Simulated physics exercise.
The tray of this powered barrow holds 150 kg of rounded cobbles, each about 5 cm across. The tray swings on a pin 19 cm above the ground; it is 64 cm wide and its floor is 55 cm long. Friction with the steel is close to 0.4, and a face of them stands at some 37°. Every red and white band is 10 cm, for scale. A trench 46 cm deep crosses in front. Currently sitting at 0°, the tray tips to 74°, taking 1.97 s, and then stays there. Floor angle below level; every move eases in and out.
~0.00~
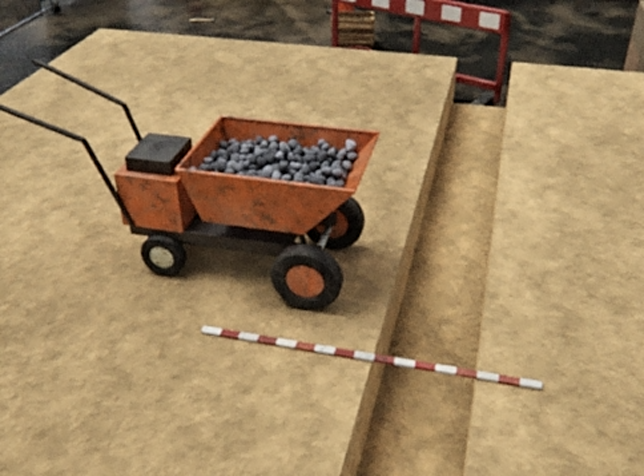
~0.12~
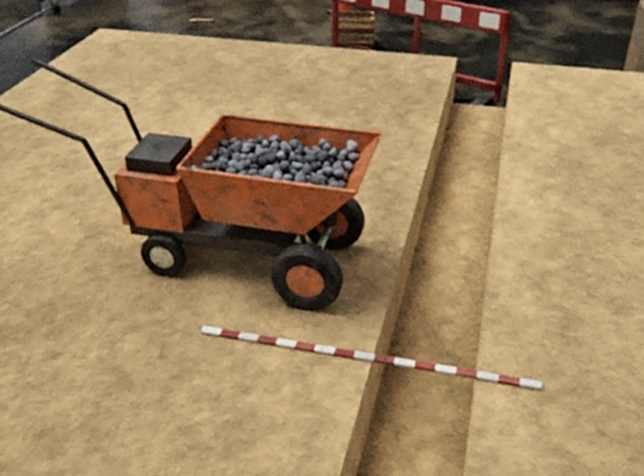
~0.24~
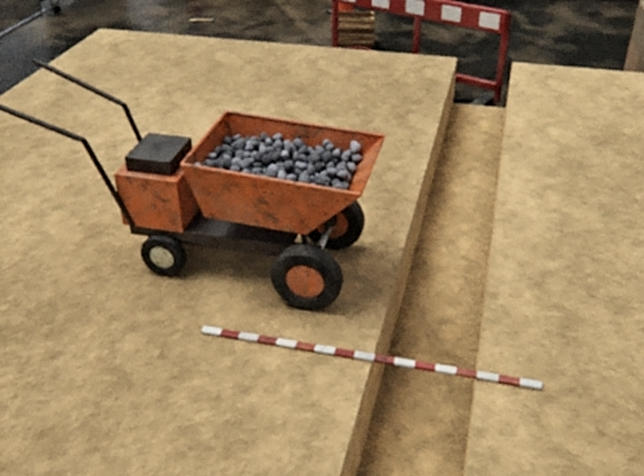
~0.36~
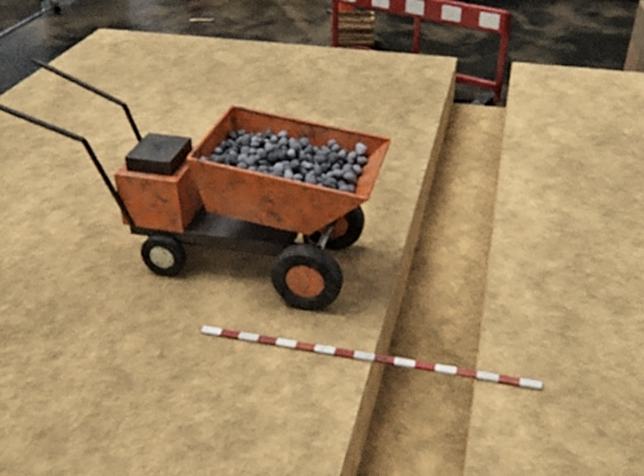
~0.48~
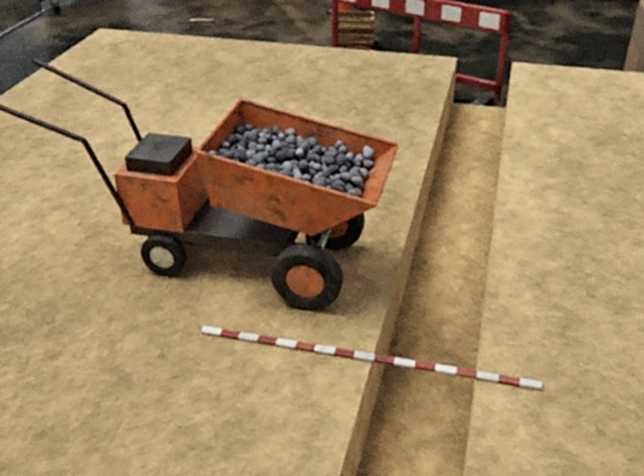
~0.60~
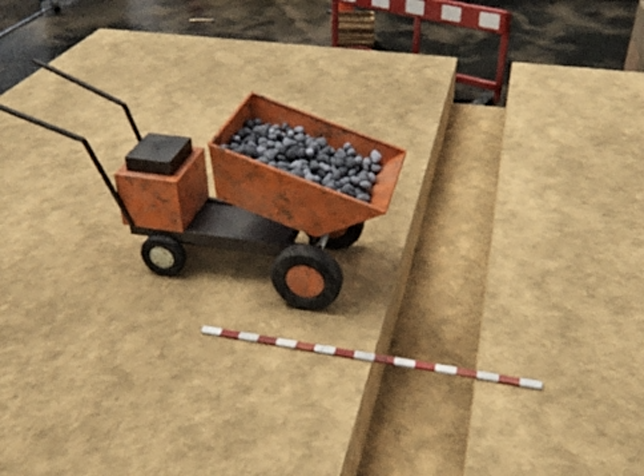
The orange tray of a small powered barrow, loaded with rounded grey cobbles, tilts gradually down toward the right, its rear rising from the black chassis while the wheels stay still beside a trench and a red and white striped pole.
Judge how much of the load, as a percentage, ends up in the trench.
Around 95 %.
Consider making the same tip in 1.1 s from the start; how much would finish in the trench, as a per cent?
About 90%.
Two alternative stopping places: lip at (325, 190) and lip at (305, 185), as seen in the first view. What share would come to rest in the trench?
First spot about 100, second spot about 100 per cent.
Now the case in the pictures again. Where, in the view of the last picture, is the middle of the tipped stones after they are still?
The middle should be near (449, 348).
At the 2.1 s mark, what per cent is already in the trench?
Roughly 60 percent of the load.
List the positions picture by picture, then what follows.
The tray is at 0°, its lip at (355, 192); the top of the load is at (303, 153), in the first picture.
Lip at (356, 193), floor tilted 1°, highest stones at (304, 153); the stones move at 0.1 m/s on average, in the second picture.
Lip at (361, 195), floor tilted 3°, highest stones at (288, 151); the stones move at 0.2 m/s on average, in the third picture.
Lip at (368, 199), floor tilted 7°, highest stones at (275, 146); the stones move at 0.3 m/s on average, in the fourth picture.
The tray is at 11°, its lip at (376, 205); the top of the load is at (256, 140); the stones move at 0.4 m/s on average, in the fifth picture.
The tray is at 16°, its lip at (386, 213); the top of the load is at (257, 134); the stones move at 0.4 m/s on average, in the sixth picture.
After 1.5 s the floor is at 63°; 99 % in the tray, 1 % in the trench; the foremost stones are at (447, 270).
After 2.1 s the floor is at 74°; 34 % in the tray, 62 % in the trench, 3 % past the trench; the foremost stones are at (532, 313).
After 2.4 s the floor is at 74°; 12 % in the tray, 83 % in the trench, 5 % past the trench; the foremost stones are at (561, 319).
After 4.4 s the floor is at 74°; 0 % in the tray, 95 % in the trench, 5 % past the trench; the foremost stones are at (564, 320).
